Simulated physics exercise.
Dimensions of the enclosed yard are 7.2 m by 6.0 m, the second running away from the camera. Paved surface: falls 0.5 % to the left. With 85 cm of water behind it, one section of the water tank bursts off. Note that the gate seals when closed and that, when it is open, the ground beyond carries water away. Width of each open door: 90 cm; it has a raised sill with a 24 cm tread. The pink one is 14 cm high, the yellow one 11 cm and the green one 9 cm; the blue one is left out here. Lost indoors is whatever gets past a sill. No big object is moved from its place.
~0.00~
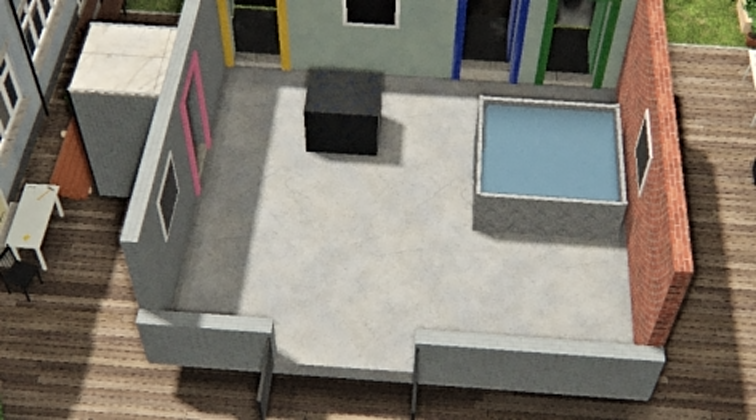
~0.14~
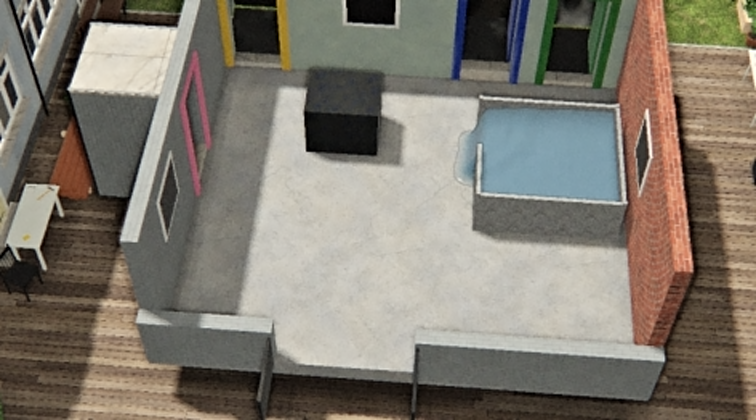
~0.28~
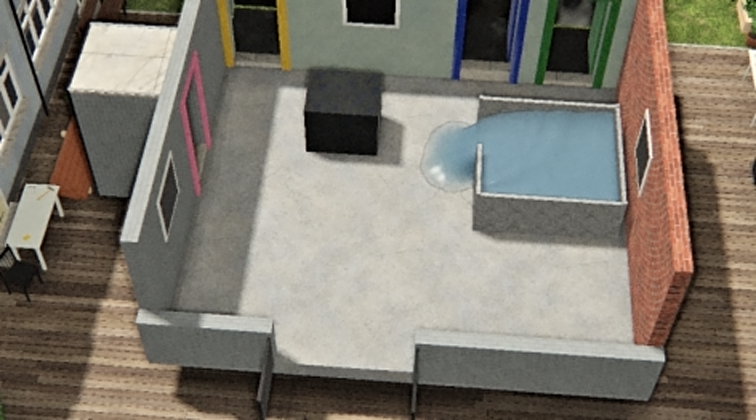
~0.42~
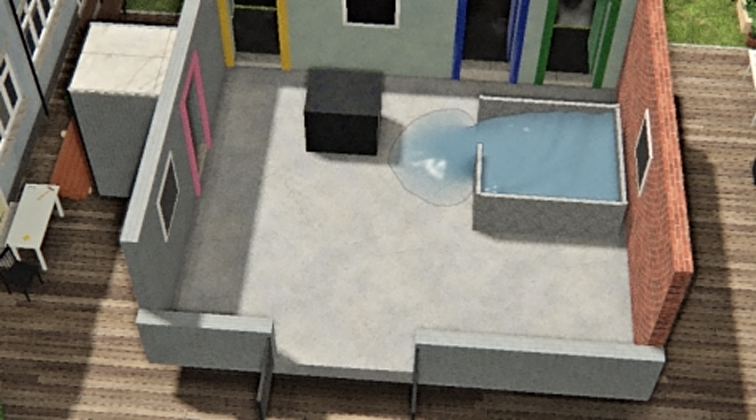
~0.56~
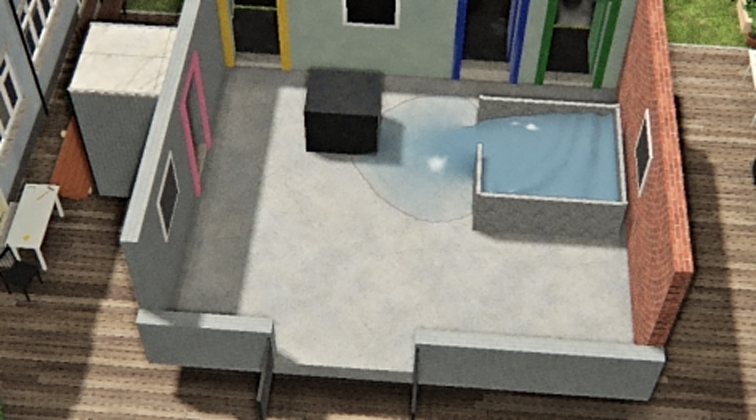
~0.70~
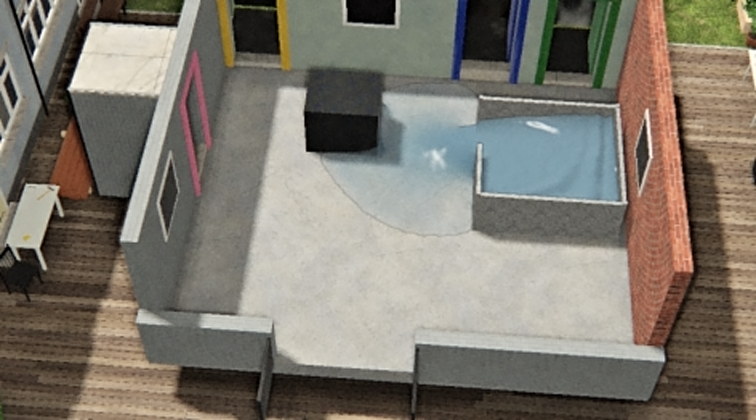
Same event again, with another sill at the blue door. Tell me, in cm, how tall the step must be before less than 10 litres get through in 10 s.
It would have to be roughly 5.5 cm high.
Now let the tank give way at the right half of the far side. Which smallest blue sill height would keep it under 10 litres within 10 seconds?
The answer is some 12.5 cm.
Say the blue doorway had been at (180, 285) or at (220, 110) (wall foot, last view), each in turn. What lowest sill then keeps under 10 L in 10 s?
Roughly 18 cm, then roughly 21 cm.
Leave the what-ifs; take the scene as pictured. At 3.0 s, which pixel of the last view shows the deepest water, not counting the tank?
(165, 340).
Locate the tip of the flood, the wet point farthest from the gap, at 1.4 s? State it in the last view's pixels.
Somewhere near the pixel (201, 178).
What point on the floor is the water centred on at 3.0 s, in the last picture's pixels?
The water's centre is at about (422, 171).
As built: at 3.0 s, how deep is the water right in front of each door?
Centimetres: Pink = 18, blue = 8, yellow = 9, green = 4.
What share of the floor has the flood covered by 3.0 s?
I'd say near 60 percent is wet.
After 1.4 s water covers 30 % of the floor, deepest (54 cm) near (384, 142); 2 cm at the blue door, 0 litres in over its 26 cm sill.
After 3.0 s water covers 60 % of the floor, deepest (42 cm) near (165, 340); 8 cm at the blue door, 0 litres in over its 26 cm sill.
After 10.0 s water covers 100 % of the floor, deepest (14 cm) near (194, 211); 8 cm at the blue door, 0 litres in over its 26 cm sill.
At the blue door as built, the water arrived by 1.2 s and peaked near 10 cm at 2.4 s.
Run again over the same 10 s with other heights there, 17 litres in over 4.5 cm, 5 litres over 7 cm. The limit of 10 litres is kept from about 5.5 cm up.
